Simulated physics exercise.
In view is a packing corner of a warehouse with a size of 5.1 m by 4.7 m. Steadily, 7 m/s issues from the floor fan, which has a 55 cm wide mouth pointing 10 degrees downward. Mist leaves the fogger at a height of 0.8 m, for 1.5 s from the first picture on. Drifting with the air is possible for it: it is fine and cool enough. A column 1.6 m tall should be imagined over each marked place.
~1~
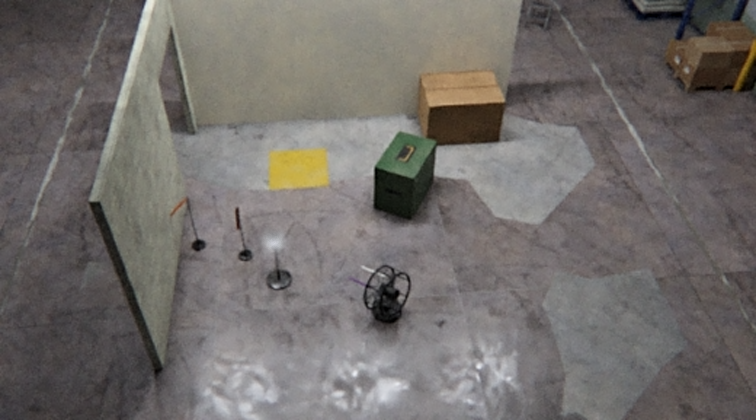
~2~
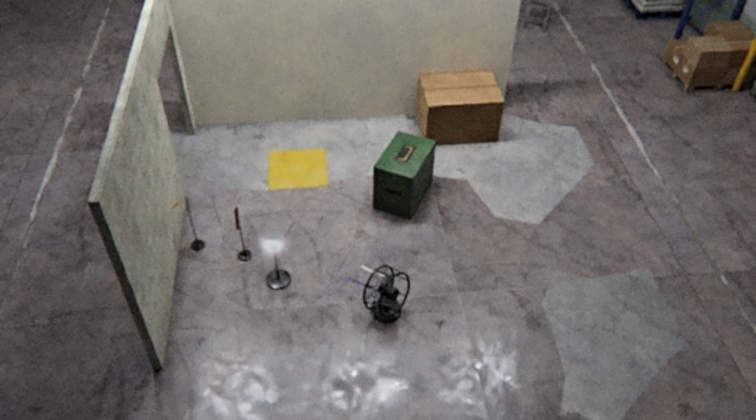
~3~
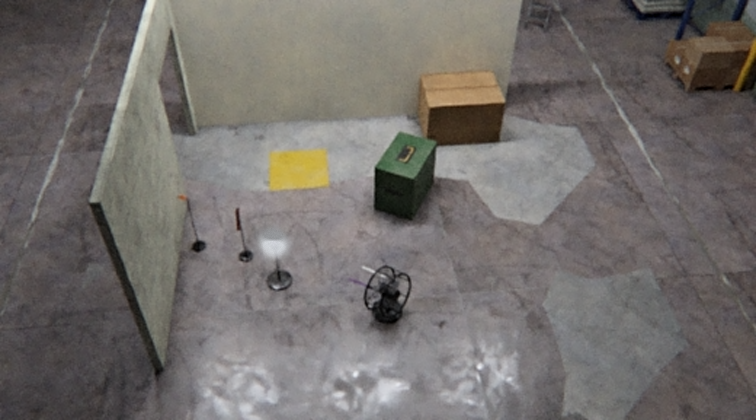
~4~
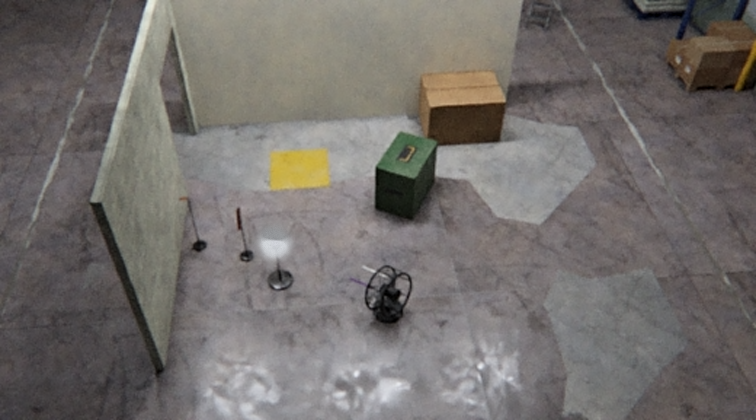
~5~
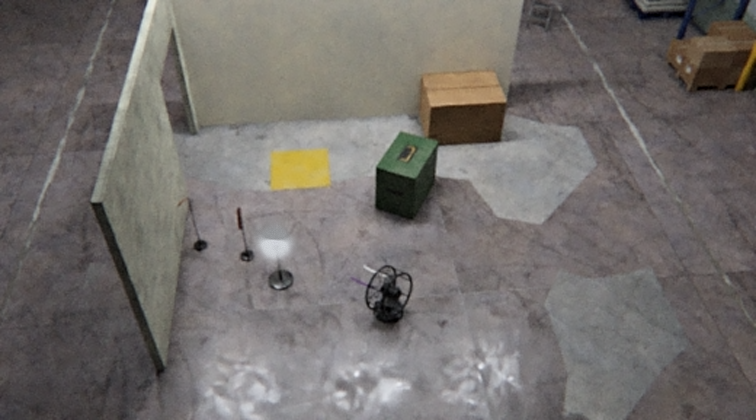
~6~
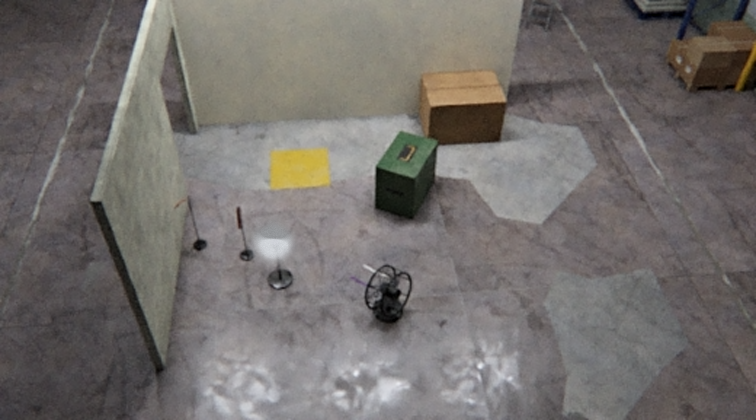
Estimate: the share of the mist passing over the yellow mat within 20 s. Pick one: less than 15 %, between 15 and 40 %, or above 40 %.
Less than 15 %.
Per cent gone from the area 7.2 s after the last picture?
Around 90 percent at that point.
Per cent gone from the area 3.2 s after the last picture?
Some 40 in a hundred.
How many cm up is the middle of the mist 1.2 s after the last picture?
Roughly 50 cm up.
Then, 1.2 s after the last picture, 0 % has passed over the yellow mat; 3 % has left the area, and the middle of the rest is near (230, 223).
Then, 3.2 s after the last picture, 0 % has passed over the yellow mat; 40 % has left the area, and the middle of the rest is near (170, 122).
Then, 7.2 s after the last picture, 0 % has passed over the yellow mat; 89 % has left the area.
Then, 19.2 s after the last picture, 1 % has passed over the yellow mat; 99 % has left the area.
